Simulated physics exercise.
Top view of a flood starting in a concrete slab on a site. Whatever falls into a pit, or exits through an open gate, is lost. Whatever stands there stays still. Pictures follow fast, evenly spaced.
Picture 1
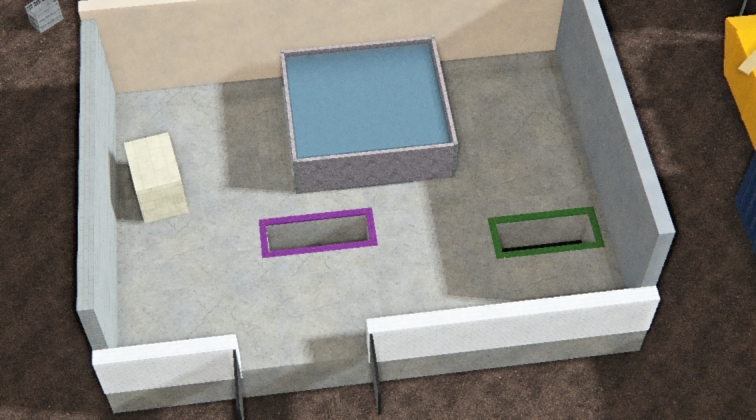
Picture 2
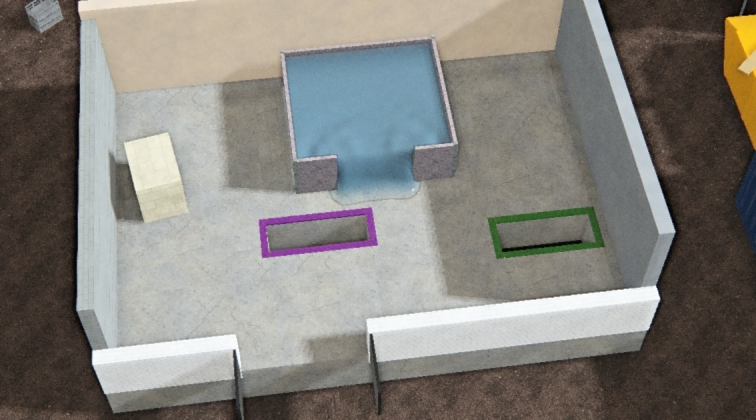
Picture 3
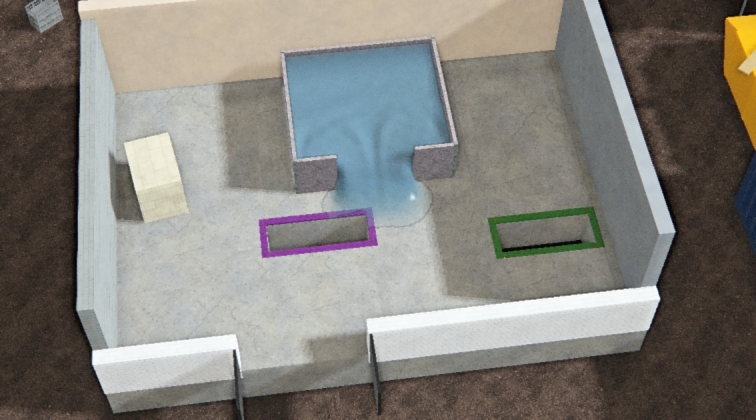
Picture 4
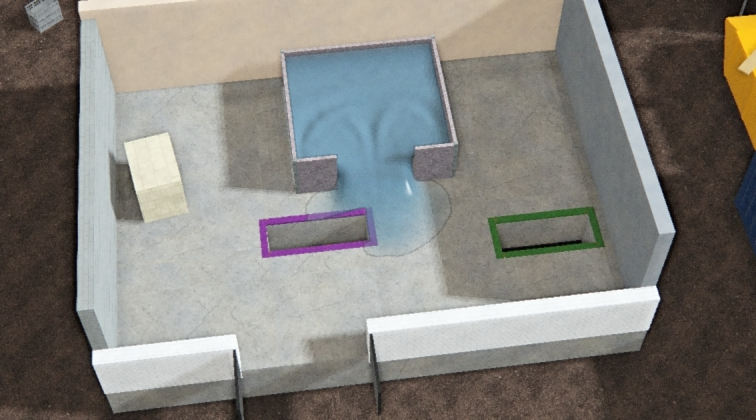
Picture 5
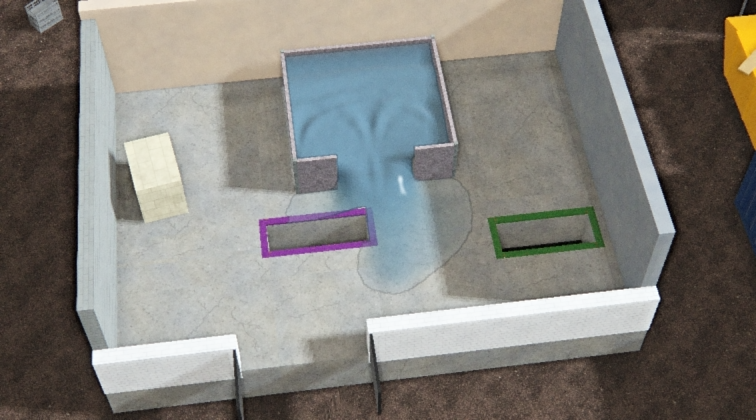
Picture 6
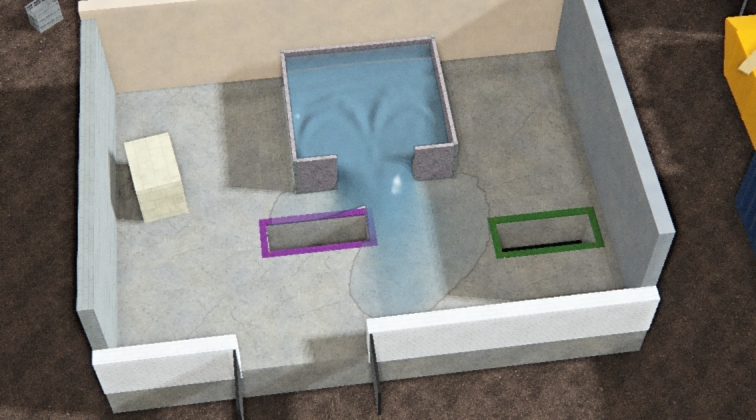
Walled concrete slab seen from above, with blue water pouring through a gap in a tank's front wall and spreading across the floor.
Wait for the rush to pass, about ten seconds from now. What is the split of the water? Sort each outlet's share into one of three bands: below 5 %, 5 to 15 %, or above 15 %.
Shares: The gate gets 5 to 15 %; the green pit gets above 15 %; the purple pit gets above 15 %.
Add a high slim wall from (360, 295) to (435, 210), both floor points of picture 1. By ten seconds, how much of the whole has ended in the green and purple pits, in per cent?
I'd give green roughly 6 % and purple roughly 50 %.
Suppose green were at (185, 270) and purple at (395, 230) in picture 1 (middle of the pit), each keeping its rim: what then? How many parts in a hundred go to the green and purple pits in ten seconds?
Estimated shares - green: 2 %; purple: 75 %.
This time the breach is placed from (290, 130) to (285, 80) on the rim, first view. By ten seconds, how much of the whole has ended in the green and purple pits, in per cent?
Green 4 %, purple 4 %.
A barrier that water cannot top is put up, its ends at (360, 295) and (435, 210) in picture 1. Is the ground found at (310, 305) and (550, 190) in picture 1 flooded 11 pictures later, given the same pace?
Swamped, then swamped.
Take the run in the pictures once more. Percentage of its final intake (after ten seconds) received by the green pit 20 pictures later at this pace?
Close to 15 percent.
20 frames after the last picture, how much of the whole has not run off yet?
Roughly 74 per cent.
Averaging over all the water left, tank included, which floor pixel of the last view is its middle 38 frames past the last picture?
I'd mark it close to (395, 194).
A moment on, water covers 20 % of the floor; the gate 0 %, the green pit 0 %, the purple pit 8 %.
Next, water covers 25 % of the floor; the gate 2 %, the green pit 1 %, the purple pit 14 %.
Then, water covers 40 % of the floor; the gate 4 %, the green pit 3 %, the purple pit 20 %.
Later, water covers 50 % of the floor; the gate 7 %, the green pit 11 %, the purple pit 27 %.
In the end, water covers 65 % of the floor; the gate 9 %, the green pit 20 %, the purple pit 33 %.
